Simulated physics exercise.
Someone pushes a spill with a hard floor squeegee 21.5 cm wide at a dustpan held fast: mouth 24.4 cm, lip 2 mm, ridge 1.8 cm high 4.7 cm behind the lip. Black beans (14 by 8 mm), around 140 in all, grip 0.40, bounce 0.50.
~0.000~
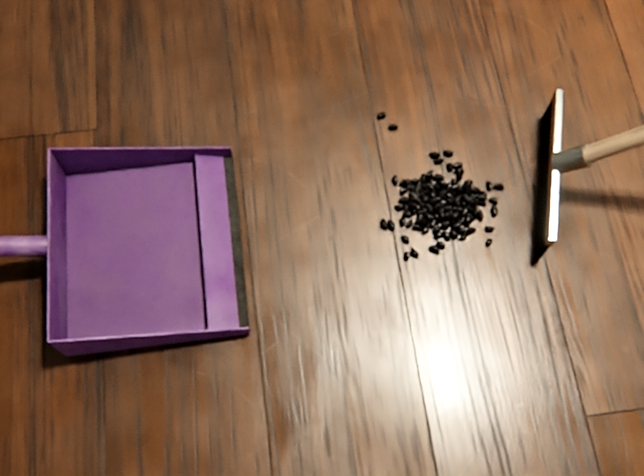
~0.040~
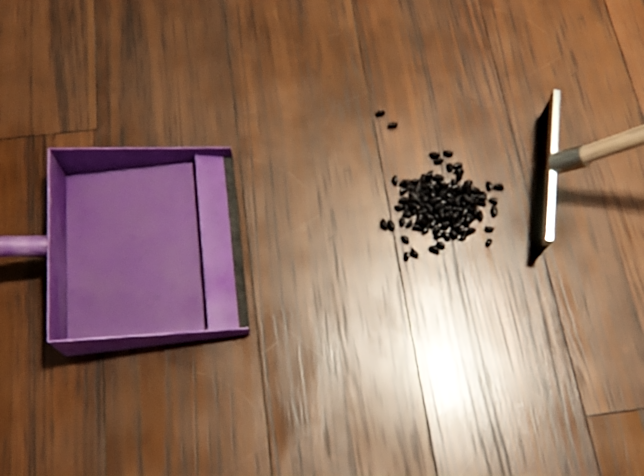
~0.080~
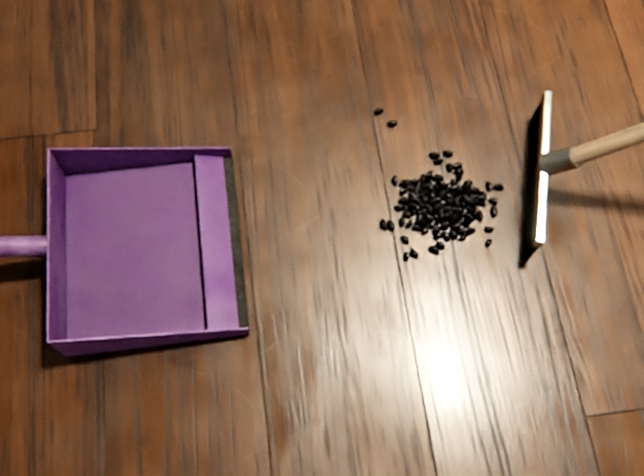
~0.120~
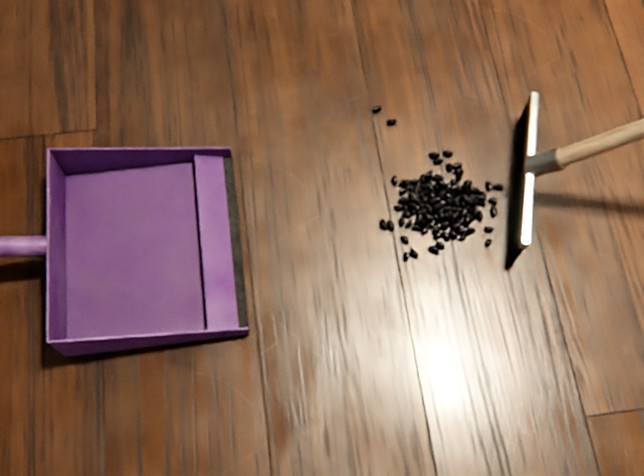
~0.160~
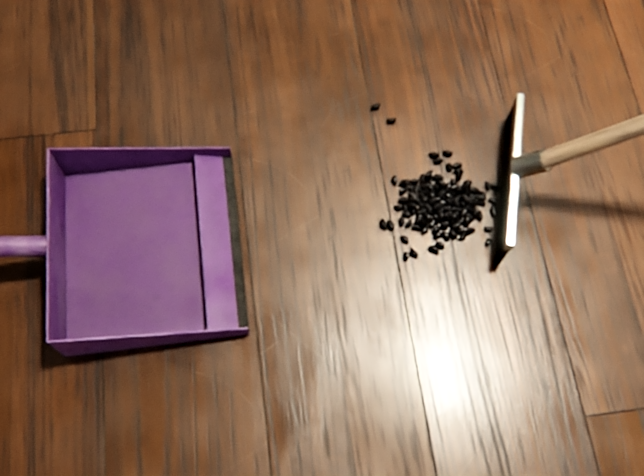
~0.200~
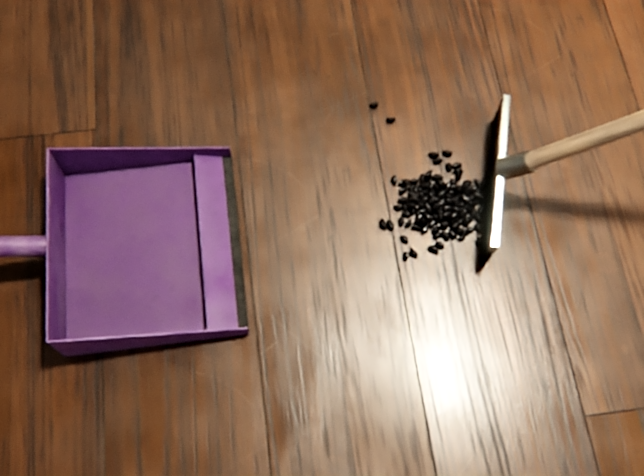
The clip shows a purple dustpan lying still on a wooden floor while a squeegee with a pale handle slides left toward a pile of black beans, reaching its right edge and nudging a few of the nearest ones.
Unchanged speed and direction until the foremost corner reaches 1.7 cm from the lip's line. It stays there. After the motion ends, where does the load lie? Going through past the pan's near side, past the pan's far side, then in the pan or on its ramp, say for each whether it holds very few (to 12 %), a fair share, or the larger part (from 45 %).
Near side holds very few. Far side holds a fair share. Pan holds very few.
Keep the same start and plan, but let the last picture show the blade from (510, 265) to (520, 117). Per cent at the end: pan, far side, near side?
You'd see pan at 0, far at 5 and near at 5.
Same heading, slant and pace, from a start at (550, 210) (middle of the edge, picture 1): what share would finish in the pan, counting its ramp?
Something close to 5 percent.
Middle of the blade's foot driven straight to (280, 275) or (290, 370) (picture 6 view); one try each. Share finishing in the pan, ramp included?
Roughly 0 per cent for the first try and 0 per cent for the second.
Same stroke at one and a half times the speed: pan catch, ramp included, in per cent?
About 25 %.
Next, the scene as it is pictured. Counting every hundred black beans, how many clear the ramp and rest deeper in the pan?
Near 0 per cent, I'd say.
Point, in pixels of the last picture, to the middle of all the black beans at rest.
Somewhere near (251, 208) in the last picture.
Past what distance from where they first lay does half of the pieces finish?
26 cm or thereabouts.
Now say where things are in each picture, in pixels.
The first frame shows blade from (550, 241) to (557, 97), moved 0.0 cm, 0 of the pieces shifted so far; middle of the pieces at (442, 203); pan at (138, 253).
The second frame shows blade from (547, 242) to (554, 97), moved 0.4 cm, 1 of the pieces shifted so far; middle of the pieces at (442, 203).
The third frame shows blade from (538, 243) to (546, 98), moved 1.5 cm, 2 of the pieces shifted so far; middle of the pieces at (442, 203).
The fourth frame shows blade from (524, 244) to (532, 100), moved 3.2 cm, 2 of the pieces shifted so far; middle of the pieces at (441, 203).
The fifth frame shows blade from (508, 246) to (518, 101), moved 5.1 cm, 2 of the pieces shifted so far; middle of the pieces at (441, 203).
The sixth frame shows blade from (493, 248) to (504, 102), moved 7.0 cm, 11 of the pieces shifted so far; middle of the pieces at (441, 203); pan at (137, 253). The blade's pace is about 0.46 m/s.
After 0.50 s, middle of the blade 19 cm from the lip; 0 % over the lip, far side 5 %, near side 0 %.
After 0.70 s, middle of the blade 10 cm from the lip; 0 % over the lip, far side 10 %, near side 0 %.
Then, at 1.02 s, middle of the blade 5 cm from the lip; 10 % over the lip, far side 15 %, near side 0 %.
By 2.4 s all is still; near side 0 %, far side 15 %, pan 5 %, in front of the lip or behind the blade 75 %.
